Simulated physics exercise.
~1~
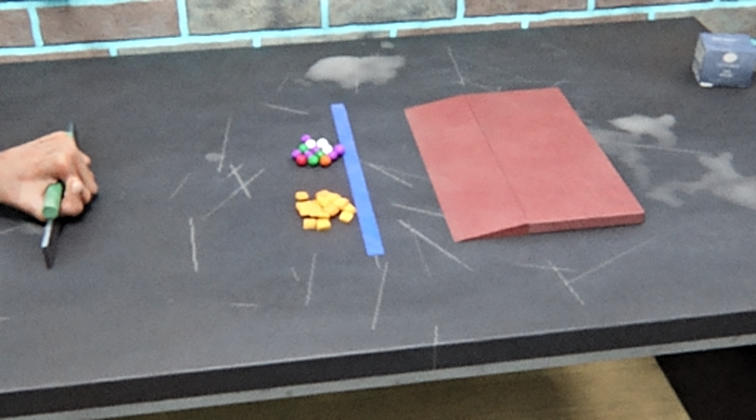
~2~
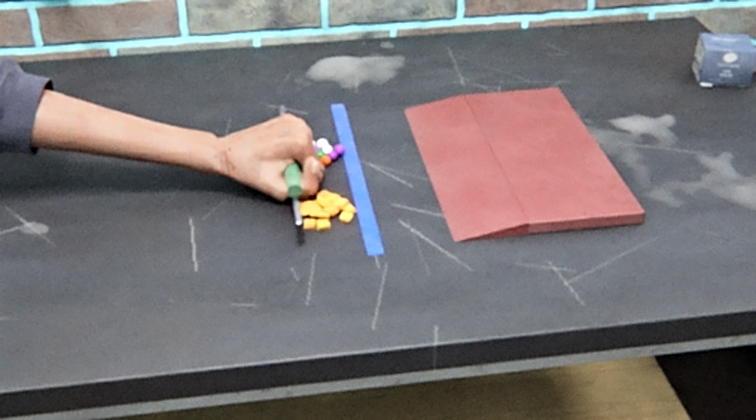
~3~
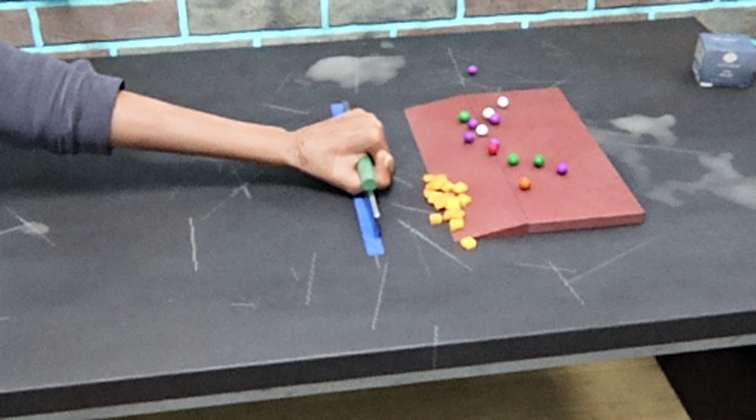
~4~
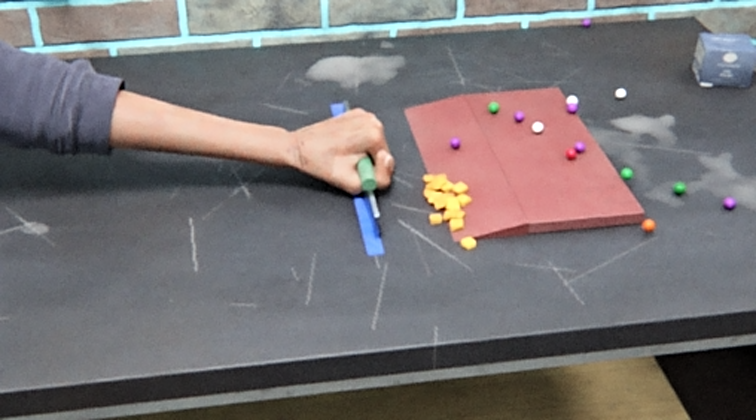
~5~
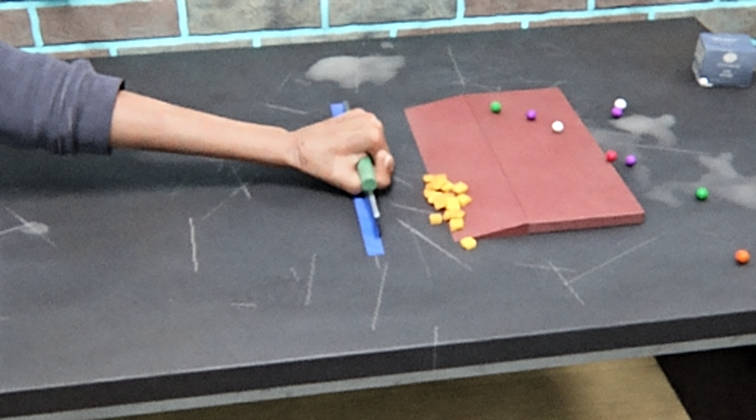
A hand holding a green-handled scraper rests at the left of a scratched black tabletop, seen from above at an angle, with a brick wall behind. Near the middle, small multicoloured balls lie above a pile of yellow-orange pieces, just left of a blue tape strip, with a reddish slab to the right. The hand sweeps the scraper rightward into both batches and stops at the tape. The yellow pieces slide to the slab's sloping left edge and settle there, some on it and some short. The balls scatter across the slab, and most roll off beyond it, while a few remain on top.
